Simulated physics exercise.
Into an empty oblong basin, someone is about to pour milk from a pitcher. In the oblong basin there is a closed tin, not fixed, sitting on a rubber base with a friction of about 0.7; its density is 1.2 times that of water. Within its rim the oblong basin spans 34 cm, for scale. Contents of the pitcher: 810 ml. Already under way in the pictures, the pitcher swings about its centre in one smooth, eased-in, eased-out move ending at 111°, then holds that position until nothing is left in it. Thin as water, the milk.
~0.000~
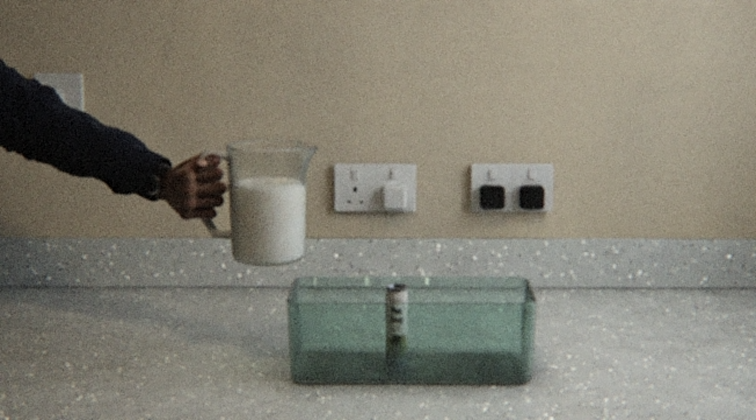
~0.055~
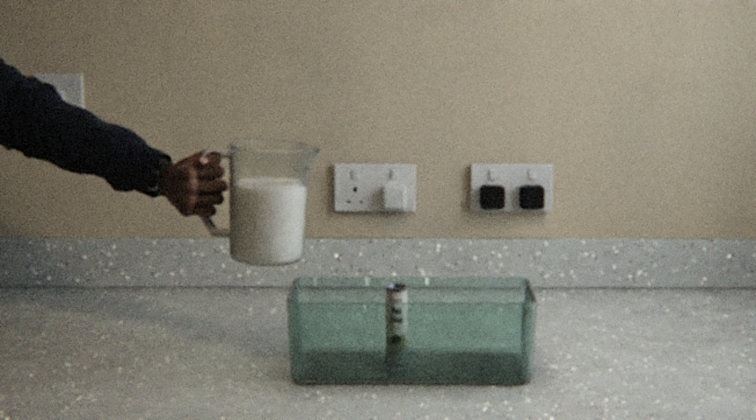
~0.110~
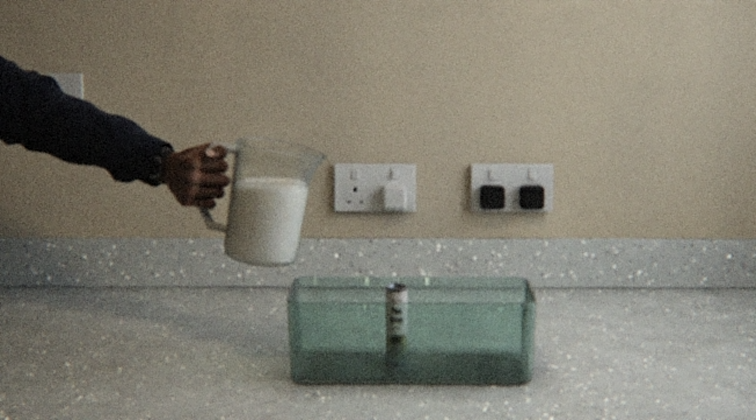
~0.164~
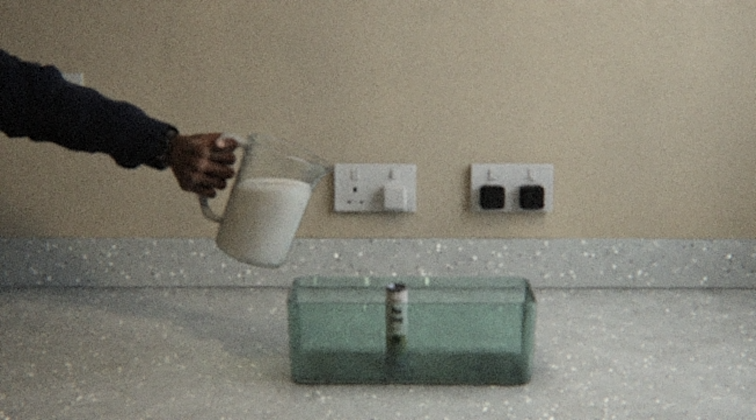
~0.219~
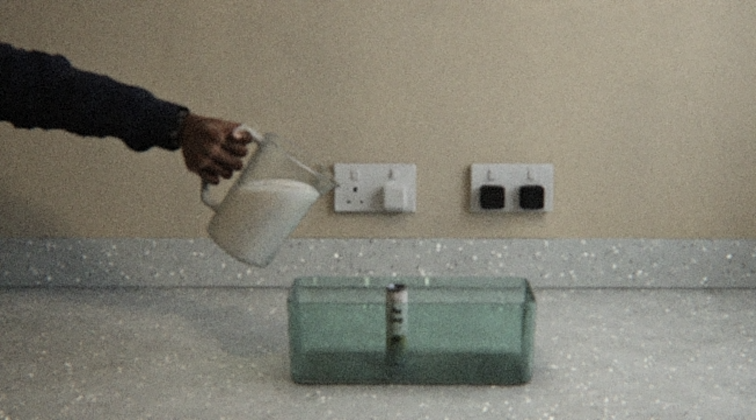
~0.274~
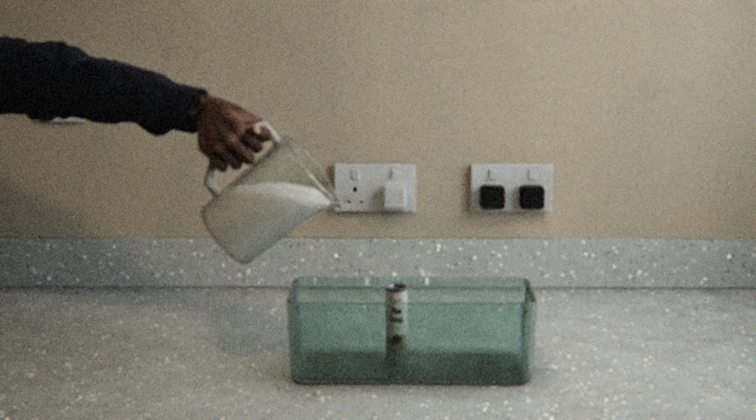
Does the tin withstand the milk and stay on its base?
Yes, it is still on its base.
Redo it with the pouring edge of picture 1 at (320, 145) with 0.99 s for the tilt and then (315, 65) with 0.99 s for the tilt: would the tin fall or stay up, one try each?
Run one: It does not tip. Run two: It tumbles.
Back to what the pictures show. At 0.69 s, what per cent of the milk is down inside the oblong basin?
My estimate is about 68 percent.
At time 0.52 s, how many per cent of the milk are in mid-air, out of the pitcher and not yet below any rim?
Roughly 18 percent.
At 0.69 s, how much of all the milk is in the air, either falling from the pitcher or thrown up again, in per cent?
Near 14 percent.
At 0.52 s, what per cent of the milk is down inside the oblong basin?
About 18 per cent.
After 0.52 s the tilt is 108° and 63 per cent is still to pour; the tin stands where it began.
After 0.69 s the tilt is 111° and 17 per cent is still to pour; the tin stands where it began.
After 0.88 s the tilt is 111° and 2 per cent is still to pour; the tin leans 5°.
After 1.08 s the tilt is 111° and 0 per cent is still to pour; the tin stands 1 cm from where it began.
In the end the tin stands 1 cm from where it began.
